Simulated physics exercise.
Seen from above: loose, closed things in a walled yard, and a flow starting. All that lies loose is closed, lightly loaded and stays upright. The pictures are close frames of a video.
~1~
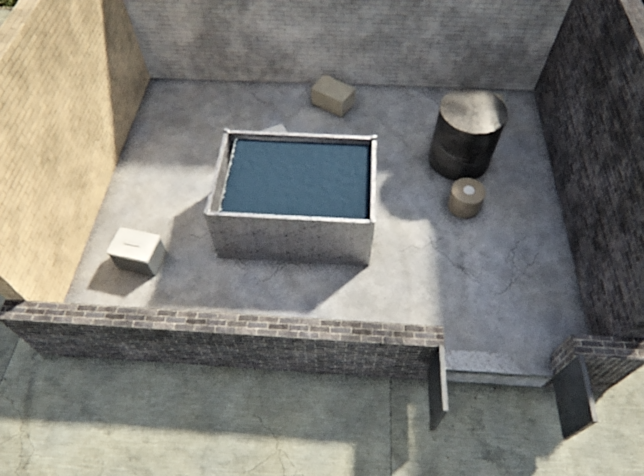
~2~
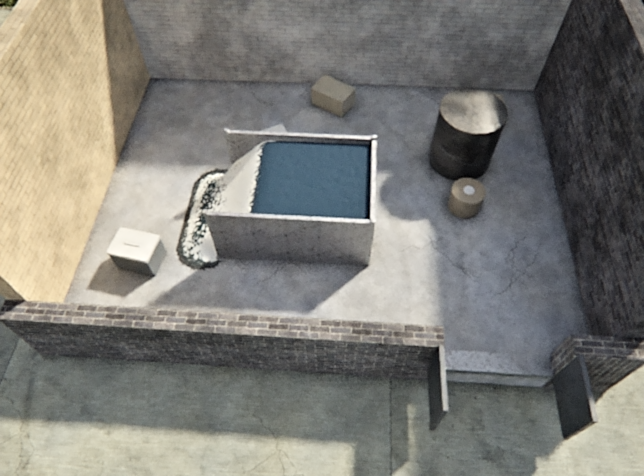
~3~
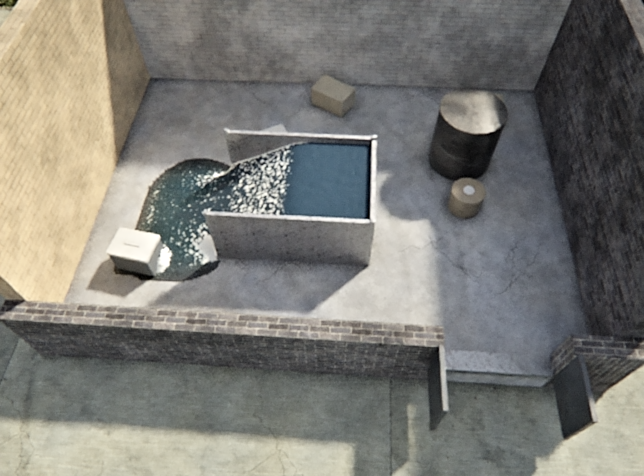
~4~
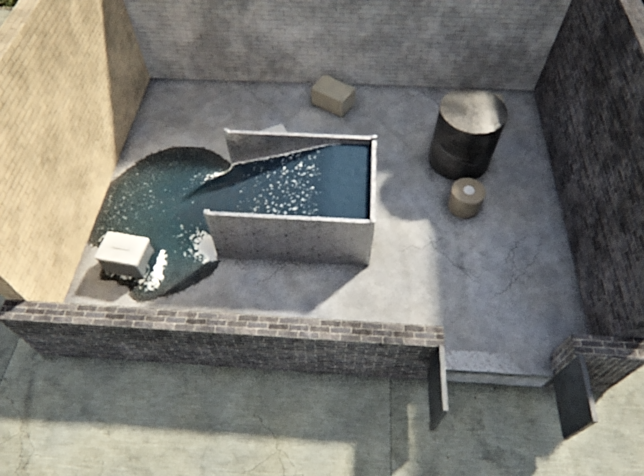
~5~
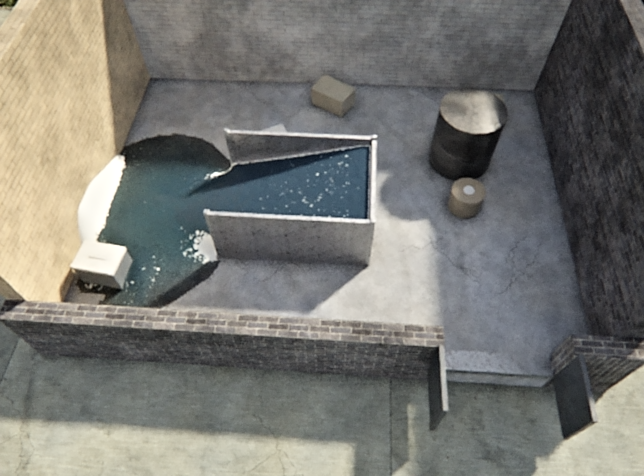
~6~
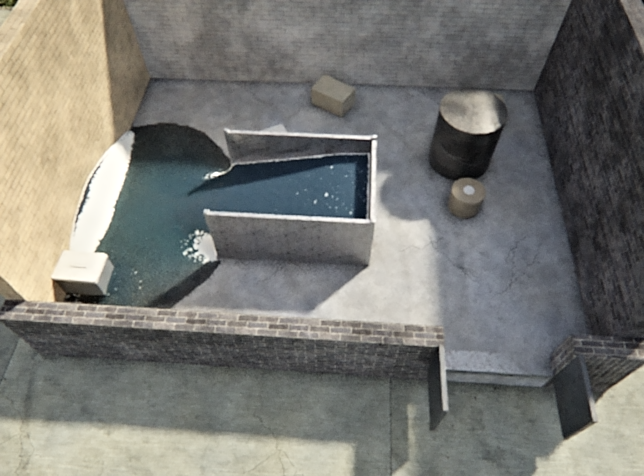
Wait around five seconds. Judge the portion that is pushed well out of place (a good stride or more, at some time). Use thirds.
It is one to two thirds.
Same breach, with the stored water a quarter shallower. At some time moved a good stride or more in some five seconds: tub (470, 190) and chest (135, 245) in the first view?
As listed: Short of that, pushed that far.
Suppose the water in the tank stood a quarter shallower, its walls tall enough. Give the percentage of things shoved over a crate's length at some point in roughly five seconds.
About 40 per cent.
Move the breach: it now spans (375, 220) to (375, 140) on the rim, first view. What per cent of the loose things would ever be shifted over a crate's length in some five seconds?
I make it 80 per cent.
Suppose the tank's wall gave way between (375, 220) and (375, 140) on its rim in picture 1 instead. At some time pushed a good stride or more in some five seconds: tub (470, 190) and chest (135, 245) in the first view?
In that order: Moved that far, no.
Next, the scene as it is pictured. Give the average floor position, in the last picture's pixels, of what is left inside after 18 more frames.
At about (419, 180).
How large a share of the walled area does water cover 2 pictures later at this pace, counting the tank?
Roughly 30 per cent.
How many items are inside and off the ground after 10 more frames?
1 of them.
A moment on, 1 of 5 are well off their spots; 1 afloat.
Next, 1 of 5 are well off their spots; 1 afloat.
Later, 2 of 5 are well off their spots; 1 afloat.
In the end, 3 of 5 are well off their spots, and 3 have been at some point; 3 afloat.
